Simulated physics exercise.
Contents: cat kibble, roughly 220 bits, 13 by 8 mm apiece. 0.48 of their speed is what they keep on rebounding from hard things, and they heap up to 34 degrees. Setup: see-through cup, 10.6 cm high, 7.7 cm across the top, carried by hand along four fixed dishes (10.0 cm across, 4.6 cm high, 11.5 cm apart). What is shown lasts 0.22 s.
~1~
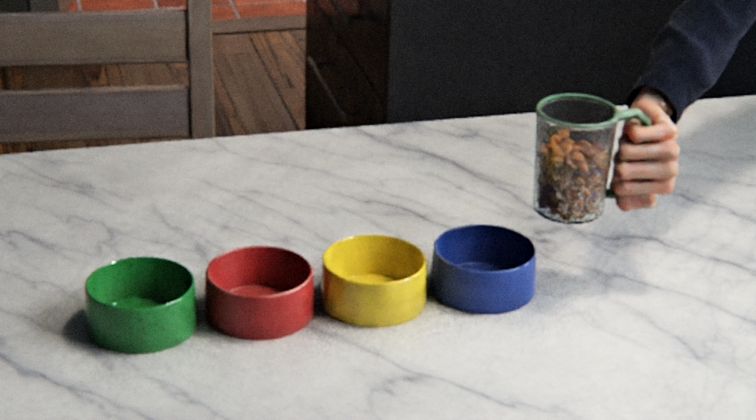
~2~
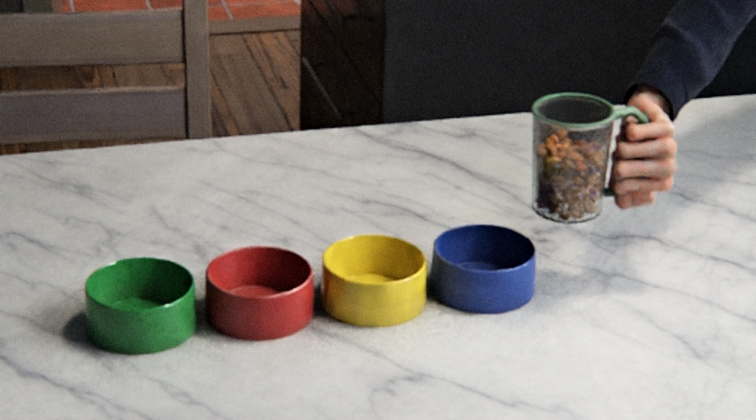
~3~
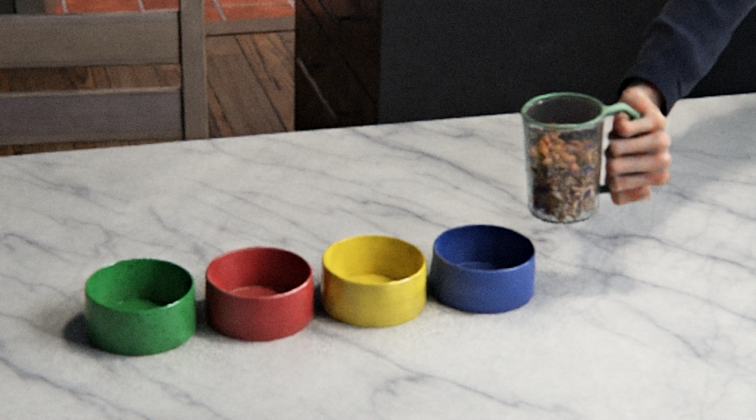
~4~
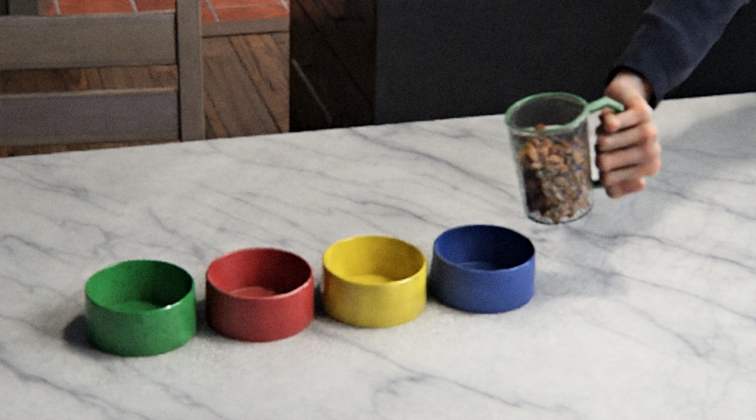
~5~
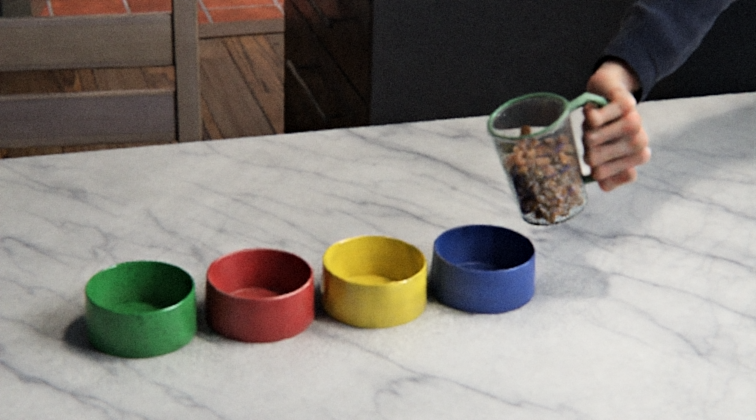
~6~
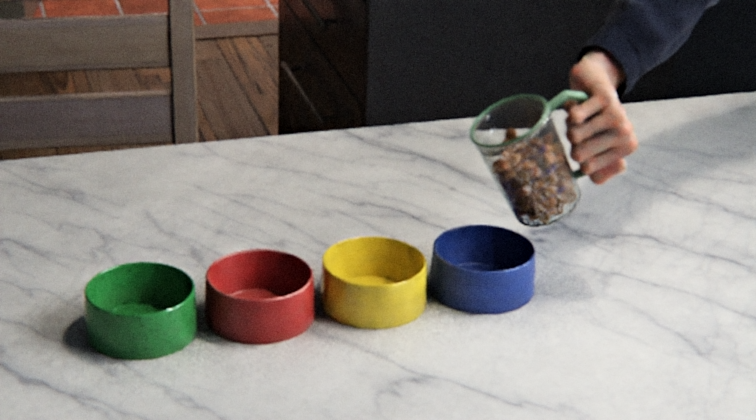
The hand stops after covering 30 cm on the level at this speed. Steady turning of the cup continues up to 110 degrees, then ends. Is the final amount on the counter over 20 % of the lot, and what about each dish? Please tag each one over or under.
Red - over; blue - under; green - under; yellow - under; counter - over.
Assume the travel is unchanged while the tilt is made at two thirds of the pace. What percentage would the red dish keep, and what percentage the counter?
Then red ends at 50 and the counter at 30.
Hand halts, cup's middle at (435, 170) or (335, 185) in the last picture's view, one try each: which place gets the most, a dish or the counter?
I'd expect yellow to win the first try and red the second.
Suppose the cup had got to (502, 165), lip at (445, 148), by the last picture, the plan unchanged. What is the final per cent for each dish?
Per cent kept: Red 30; blue 0; green 30; yellow 0.
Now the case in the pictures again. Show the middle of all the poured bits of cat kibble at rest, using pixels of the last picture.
Resting centre estimate: Around (230, 308).
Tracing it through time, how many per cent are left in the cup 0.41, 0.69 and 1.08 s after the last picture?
It goes roughly like this: 100, 75, 25 per cent.
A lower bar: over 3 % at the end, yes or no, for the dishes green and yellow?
Note - green affirmative, yellow negative.
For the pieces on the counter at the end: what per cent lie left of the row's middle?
It's close to 90 in a hundred.
Then, 0.41 s after the last picture, tilt 99 degrees; cup holds 100 %.
Then, 0.69 s after the last picture, tilt 110 degrees; cup holds 75 %, red 20 %.
Then, 1.08 s after the last picture, tilt 110 degrees; cup holds 25 %, red 40 %, green 10 %.
In the end, red 55 %, blue 0 %, green 10 %, yellow 0 %, counter 25 %, cup 5 %.
